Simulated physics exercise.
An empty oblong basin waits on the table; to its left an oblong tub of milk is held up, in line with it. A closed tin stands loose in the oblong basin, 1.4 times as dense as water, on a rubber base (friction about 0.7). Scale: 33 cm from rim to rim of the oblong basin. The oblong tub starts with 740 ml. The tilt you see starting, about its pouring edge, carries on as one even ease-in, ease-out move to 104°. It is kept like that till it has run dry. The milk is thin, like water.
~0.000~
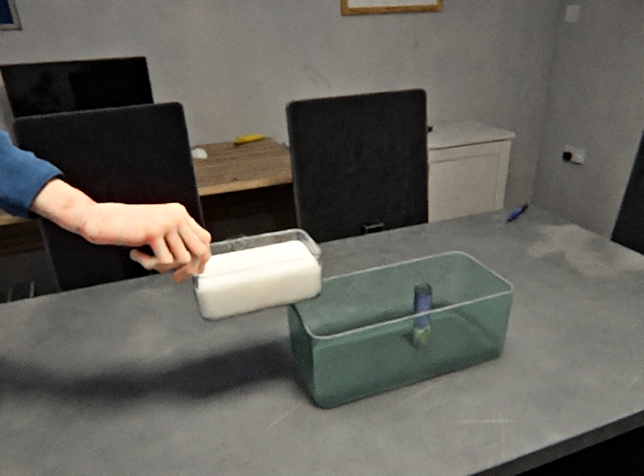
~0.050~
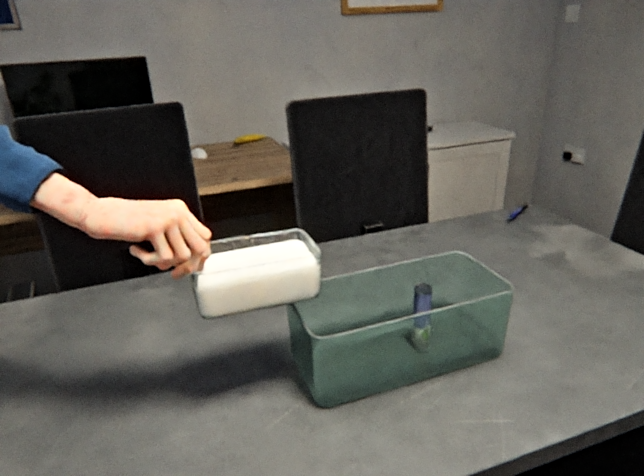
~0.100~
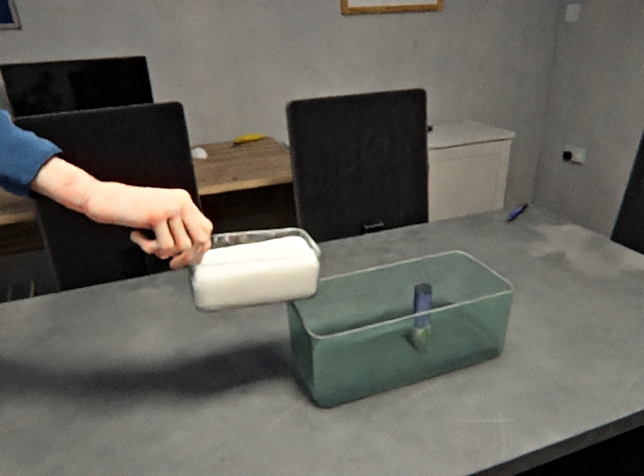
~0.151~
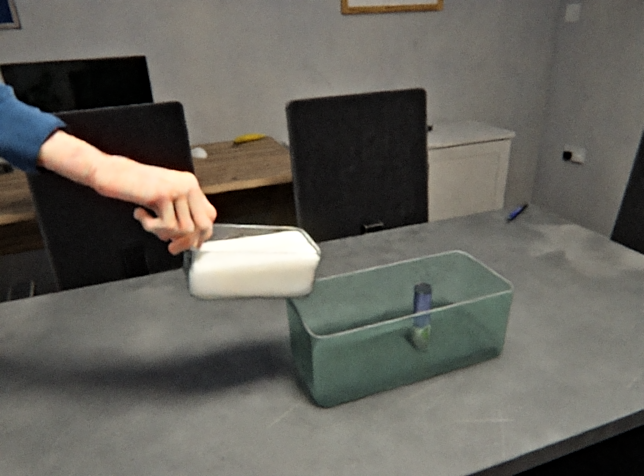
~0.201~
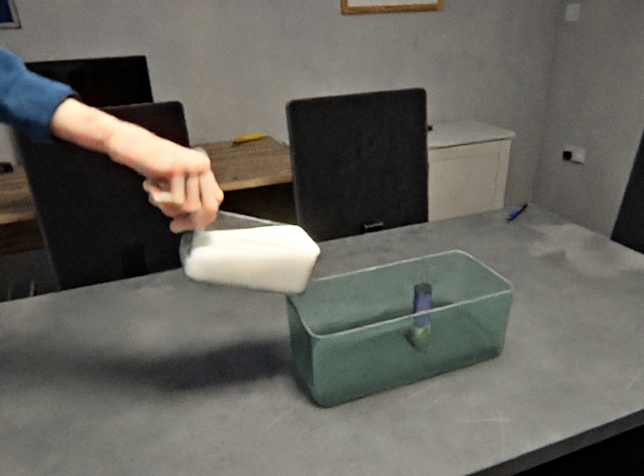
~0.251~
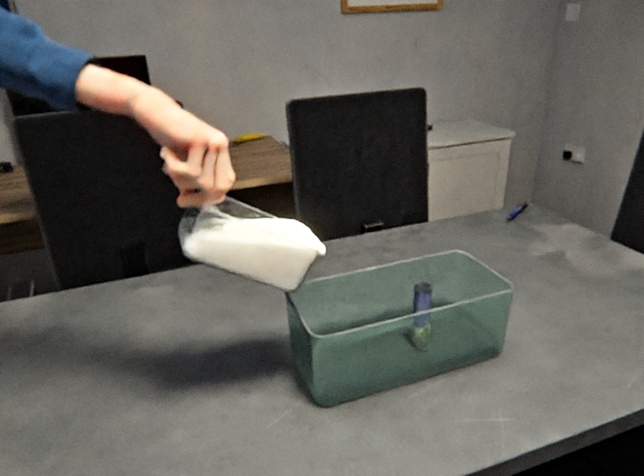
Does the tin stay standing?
It topples.
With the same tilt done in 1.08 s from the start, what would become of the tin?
The tin stays up.
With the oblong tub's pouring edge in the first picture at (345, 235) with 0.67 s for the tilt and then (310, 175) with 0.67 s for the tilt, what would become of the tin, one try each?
First it falls; then it falls.
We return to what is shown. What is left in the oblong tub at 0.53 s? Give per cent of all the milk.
Some 24 per cent.
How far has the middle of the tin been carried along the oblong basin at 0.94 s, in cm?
Some 0 cm.
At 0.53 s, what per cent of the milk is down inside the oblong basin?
Some 18 per cent.
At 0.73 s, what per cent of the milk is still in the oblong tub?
Some 2 per cent.
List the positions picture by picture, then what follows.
In the first frame, it leans 0°; its right rim is at (312, 242); the milk meets the walls at (193, 272) and (309, 250); the oblong basin's rim runs from (297, 313) to (488, 269); the tin's top is at (423, 291).
In the second frame, it leans 1°; its right rim is at (312, 242); the milk meets the walls at (193, 271) and (309, 249).
In the third frame, it leans 6°; its right rim is at (311, 242); the milk meets the walls at (191, 266) and (309, 245).
In the fourth frame, it leans 13°; its right rim is at (311, 242); the milk meets the walls at (188, 258) and (308, 239).
In the fifth frame, it leans 21°; its right rim is at (311, 241); the milk meets the walls at (185, 245) and (309, 236); 1 per cent is over the edge.
In the sixth frame, it leans 32°; its right rim is at (310, 241); the milk meets the walls at (182, 229) and (303, 232); 5 per cent is over the edge.
By 0.53 s the tilt is 93° and 25 per cent is still to pour; the tin stands where it began.
By 0.73 s the tilt is 104° and 2 per cent is still to pour; the tin stands 1 cm from where it began.
By 0.94 s the tilt is 104° and 0 per cent is still to pour; the tin leans 9°.
By 1.17 s the tilt is 104° and 0 per cent is still to pour; the tin leans 59°.
At rest the tin lies on its side.
